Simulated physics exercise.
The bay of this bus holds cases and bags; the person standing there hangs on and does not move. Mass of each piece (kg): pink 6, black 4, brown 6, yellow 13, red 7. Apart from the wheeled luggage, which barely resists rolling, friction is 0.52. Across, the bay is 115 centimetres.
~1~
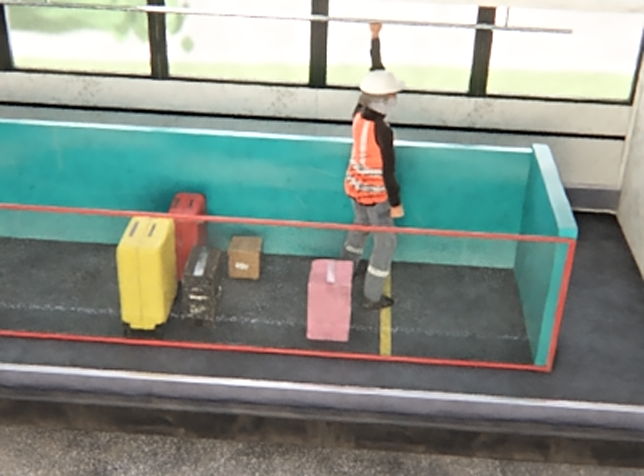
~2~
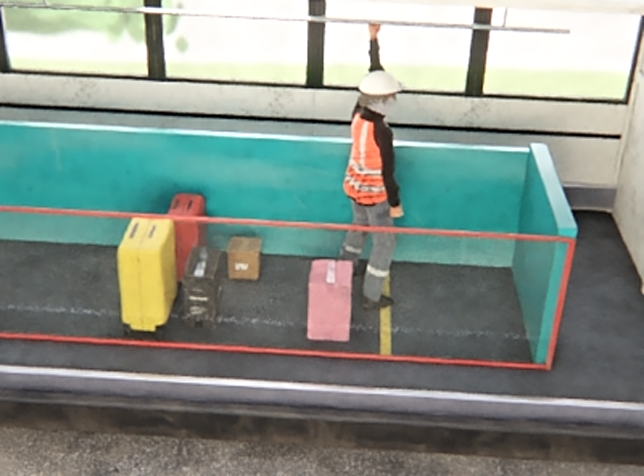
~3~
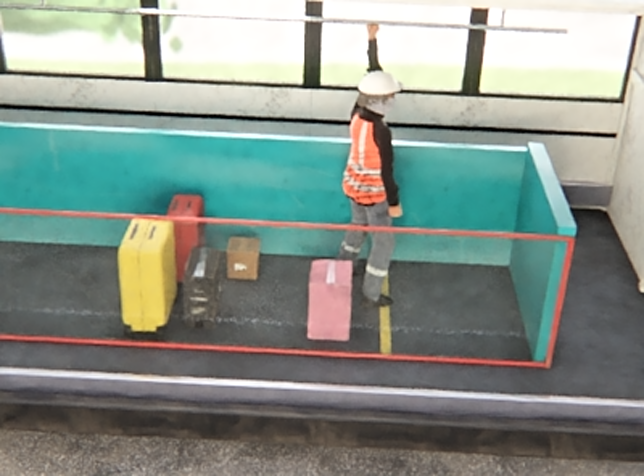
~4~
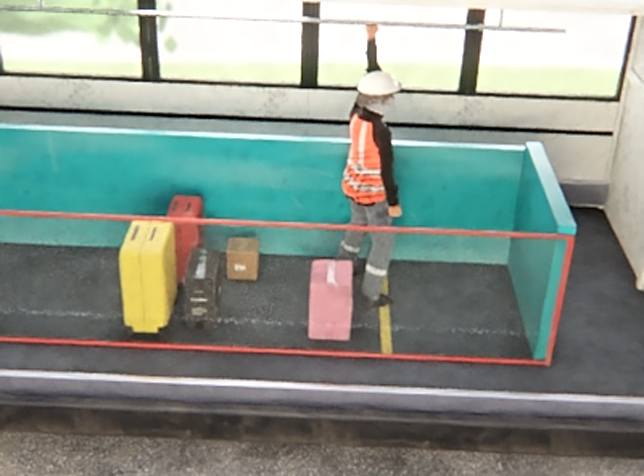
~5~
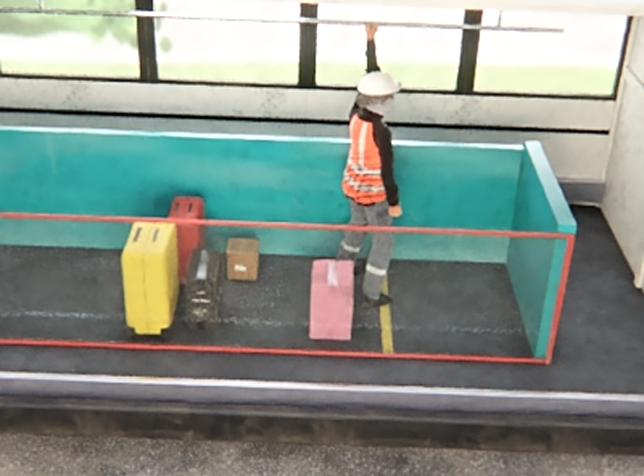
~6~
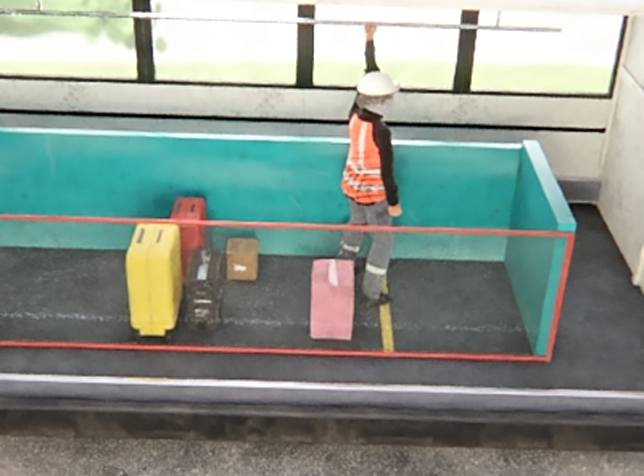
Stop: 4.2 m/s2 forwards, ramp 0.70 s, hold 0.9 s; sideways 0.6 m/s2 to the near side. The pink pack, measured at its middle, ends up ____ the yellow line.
Beyond.
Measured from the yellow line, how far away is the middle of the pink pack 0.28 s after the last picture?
It is roughly 35 cm short of the mark.
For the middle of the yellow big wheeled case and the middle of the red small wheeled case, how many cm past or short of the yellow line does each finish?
Short side for both: Yellow big wheeled case 0 cm, red small wheeled case 30 cm.
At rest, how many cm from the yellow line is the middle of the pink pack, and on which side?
It comes to rest close to 75 cm past it.
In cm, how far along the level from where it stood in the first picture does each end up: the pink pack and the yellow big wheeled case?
For the pink pack it is 110, for the yellow big wheeled case it is 150.
Then, 0.28 s after the last picture the pink pack is 36 cm short of the yellow line, tilted 0°, near (332, 299) in the last picture's view.
Then, 0.68 s after the last picture the pink pack is 36 cm short of the yellow line, tilted 0°, near (332, 299) in the last picture's view.
Then, 1.18 s after the last picture the pink pack is 43 cm past the yellow line, tilted 0°, near (458, 313) in the last picture's view.
At rest, pink pack crosses the yellow line; black carton crosses the yellow line; brown tub stops short of the yellow line; red small wheeled case stops short of the yellow line.
